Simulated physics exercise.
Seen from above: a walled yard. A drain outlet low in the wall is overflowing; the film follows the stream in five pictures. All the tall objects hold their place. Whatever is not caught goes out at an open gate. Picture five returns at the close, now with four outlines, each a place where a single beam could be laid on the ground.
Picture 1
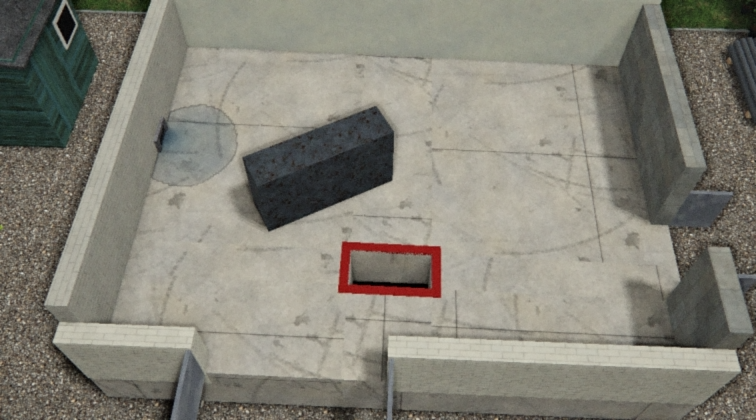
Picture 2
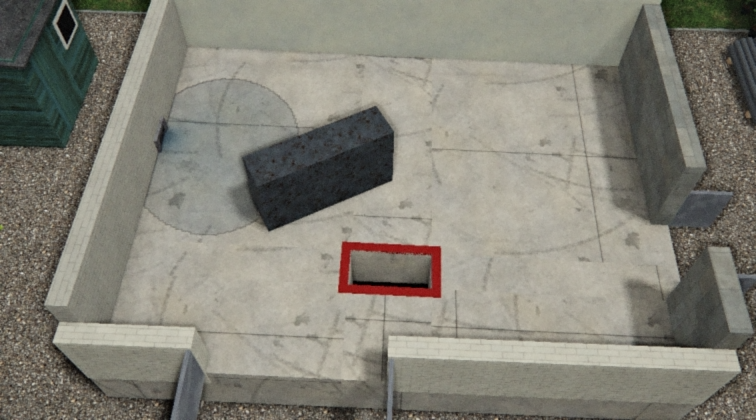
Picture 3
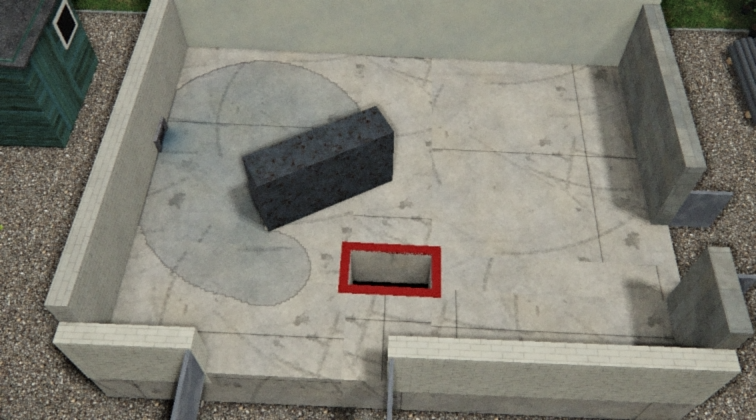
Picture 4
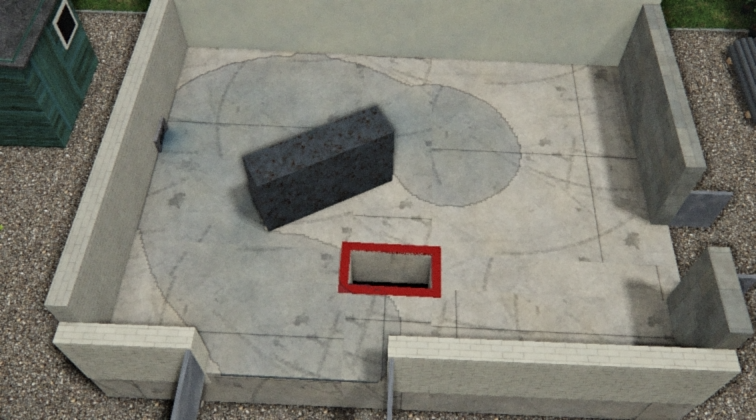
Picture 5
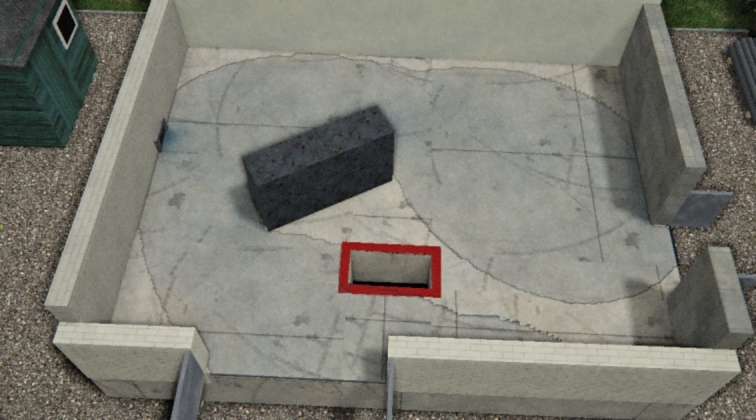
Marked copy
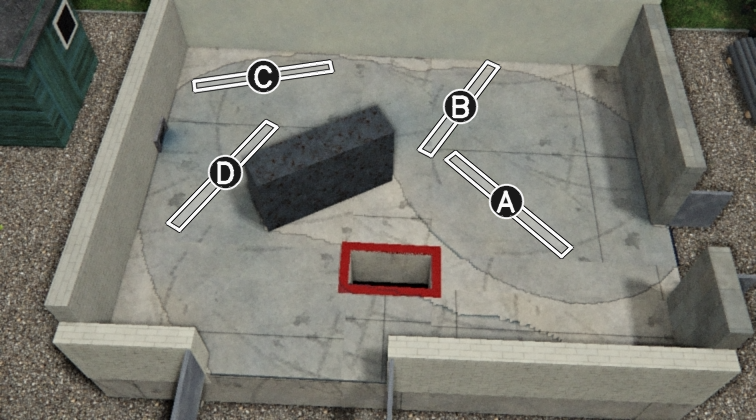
Water spreads from the left wall around a dark block and reaches the red-edged gully.
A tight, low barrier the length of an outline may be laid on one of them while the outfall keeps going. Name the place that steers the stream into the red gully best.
Use position B.
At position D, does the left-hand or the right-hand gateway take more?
The right gate.
In white, A from (450, 156) to (566, 251); B from (425, 152) to (492, 64); C from (194, 85) to (330, 66); D from (173, 226) to (271, 124).
With A, about 3 % of the stream goes into the red gully, about 96 % out by the gates.
With B, about 13 % of the stream goes into the red gully, about 84 % out by the gates.
With C, about 3 % of the stream goes into the red gully, about 96 % out by the gates.
With D, next to none of the stream goes into the red gully, about 98 % out by the gates.
